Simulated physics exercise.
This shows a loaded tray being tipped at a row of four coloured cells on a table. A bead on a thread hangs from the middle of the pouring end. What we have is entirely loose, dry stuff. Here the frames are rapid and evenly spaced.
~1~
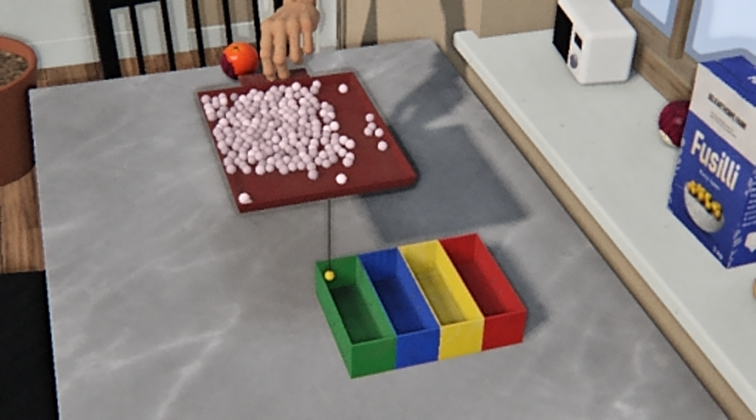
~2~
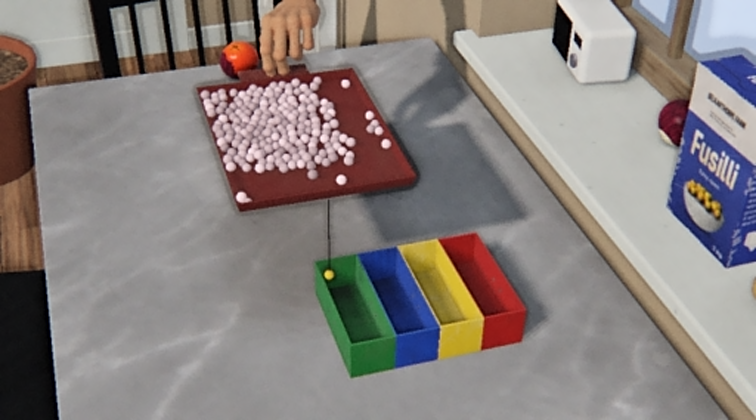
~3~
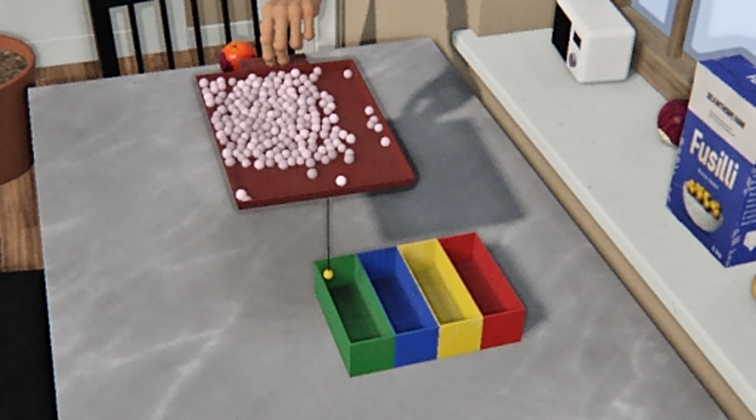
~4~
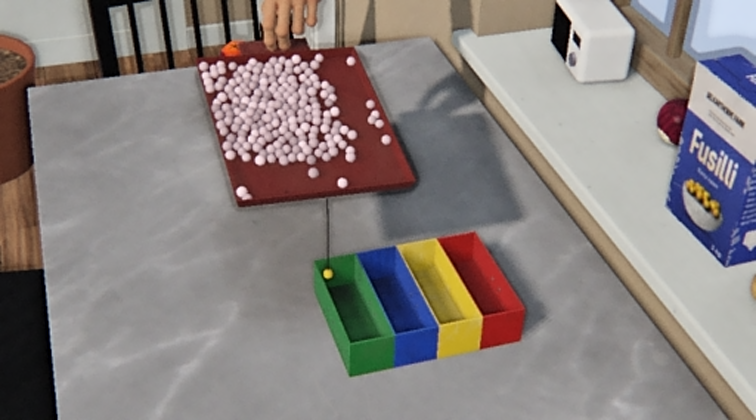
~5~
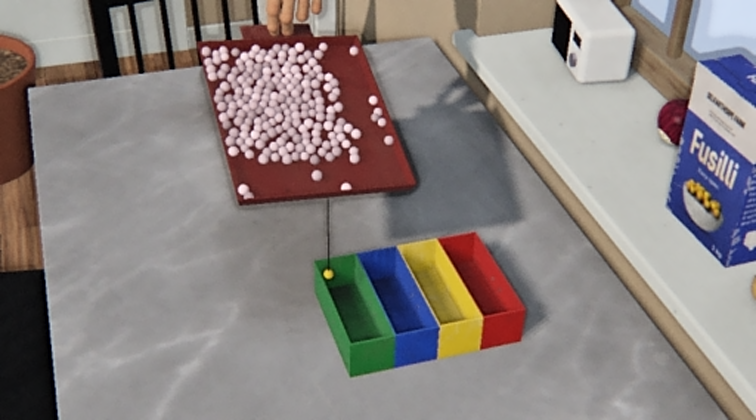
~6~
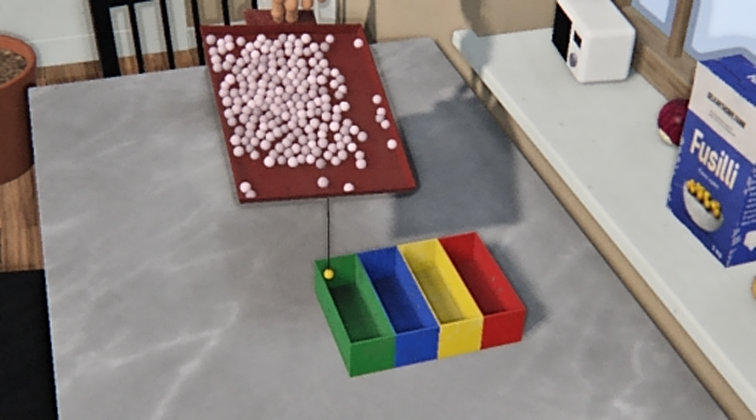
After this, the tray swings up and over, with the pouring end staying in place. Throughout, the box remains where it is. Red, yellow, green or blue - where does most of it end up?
Most of it ends up in blue.
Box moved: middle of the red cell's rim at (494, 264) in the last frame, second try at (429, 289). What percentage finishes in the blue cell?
About 40 and 10 per cent respectively.
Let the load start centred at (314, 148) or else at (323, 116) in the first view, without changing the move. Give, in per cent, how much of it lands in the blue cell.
Try 1: 40 %; try 2: 40 %.
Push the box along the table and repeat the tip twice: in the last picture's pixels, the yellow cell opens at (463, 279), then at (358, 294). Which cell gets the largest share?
In order: Blue, the red one.
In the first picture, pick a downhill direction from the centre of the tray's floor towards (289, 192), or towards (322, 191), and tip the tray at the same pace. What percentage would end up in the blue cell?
The first try yields 0 percent and the second 20 percent.
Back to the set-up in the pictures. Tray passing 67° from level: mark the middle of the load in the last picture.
Roughly at (391, 234).
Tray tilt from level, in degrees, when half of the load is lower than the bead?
Tilt: Around 75 degrees.
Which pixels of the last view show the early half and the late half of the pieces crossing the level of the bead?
At (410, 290) for the first part, then at (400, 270) for the others.
Soon after the last picture, tray tipped steeply; about a third on the tray; a small part in the blue cell; a small part in the yellow cell; a small part in the green cell; a stray few in the red cell; about a third falling or outside the box.
A little later, tray tipped past a quarter turn; about half in the blue cell; about a quarter in the yellow cell; about a quarter in the green cell; a stray few in the red cell; a small part falling or outside the box.
Later still, tray tipped past a quarter turn; about half in the blue cell; about a quarter in the yellow cell; about a quarter in the green cell; a stray few in the red cell; a small part falling or outside the box.
By the end, tray tipped past a quarter turn; about half in the blue cell; about a quarter in the yellow cell; about a quarter in the green cell; a stray few in the red cell; a small part outside the box.
